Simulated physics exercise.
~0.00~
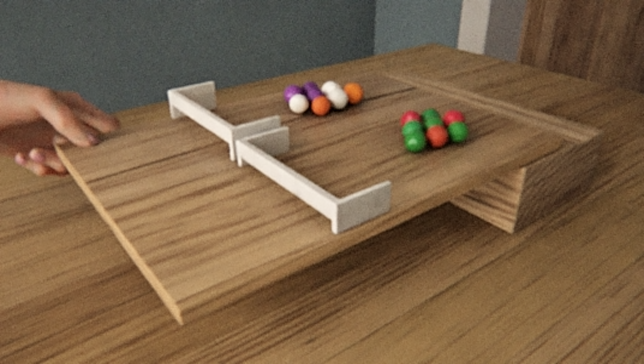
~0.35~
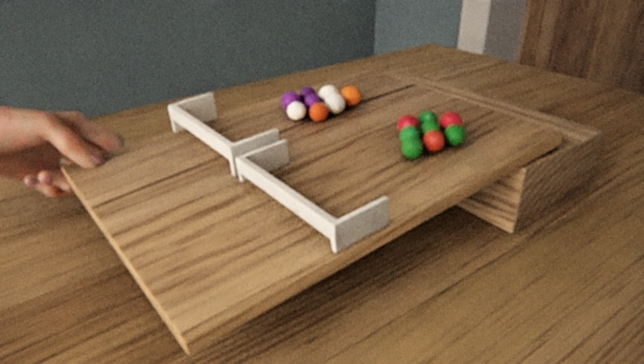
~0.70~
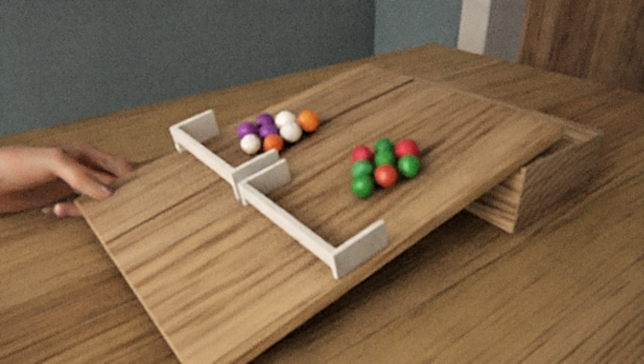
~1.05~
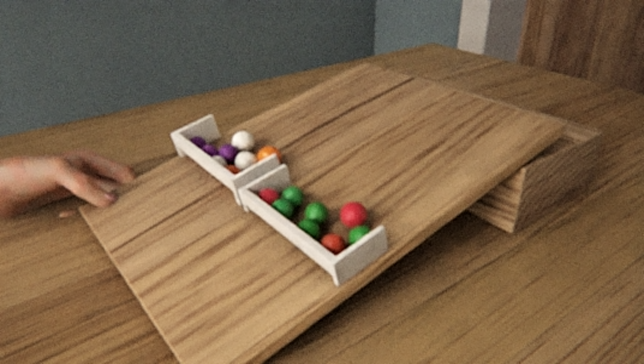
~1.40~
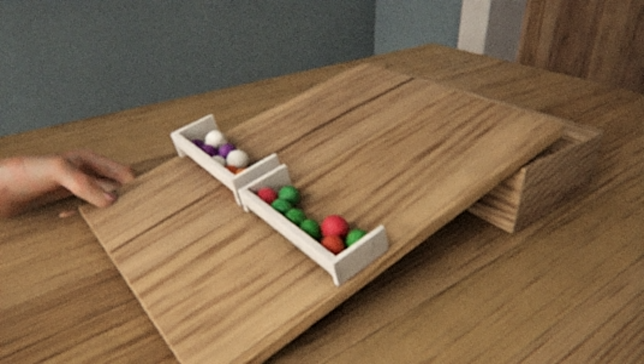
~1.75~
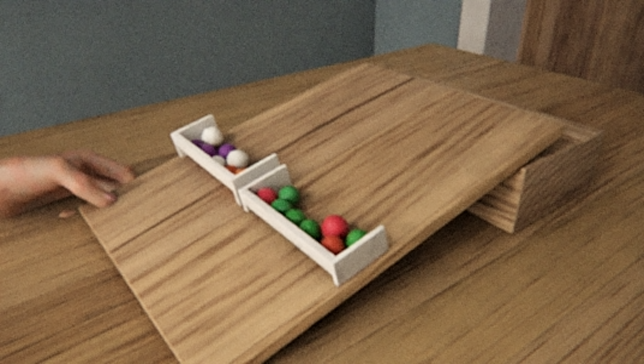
A wooden board lies tilted on a wooden table, seen from above at an angle, its right end on a block and its left end held by a hand, with a grey-blue wall behind. Two white gates stand across it, with purple, white and orange balls uphill of the farther one and red and green balls uphill of the nearer. The hand lowers the left end, and the slope steepens. Both groups roll down to the left and meet their gates. The hand stays beside the resting board, and all the balls settle, held behind the gates.
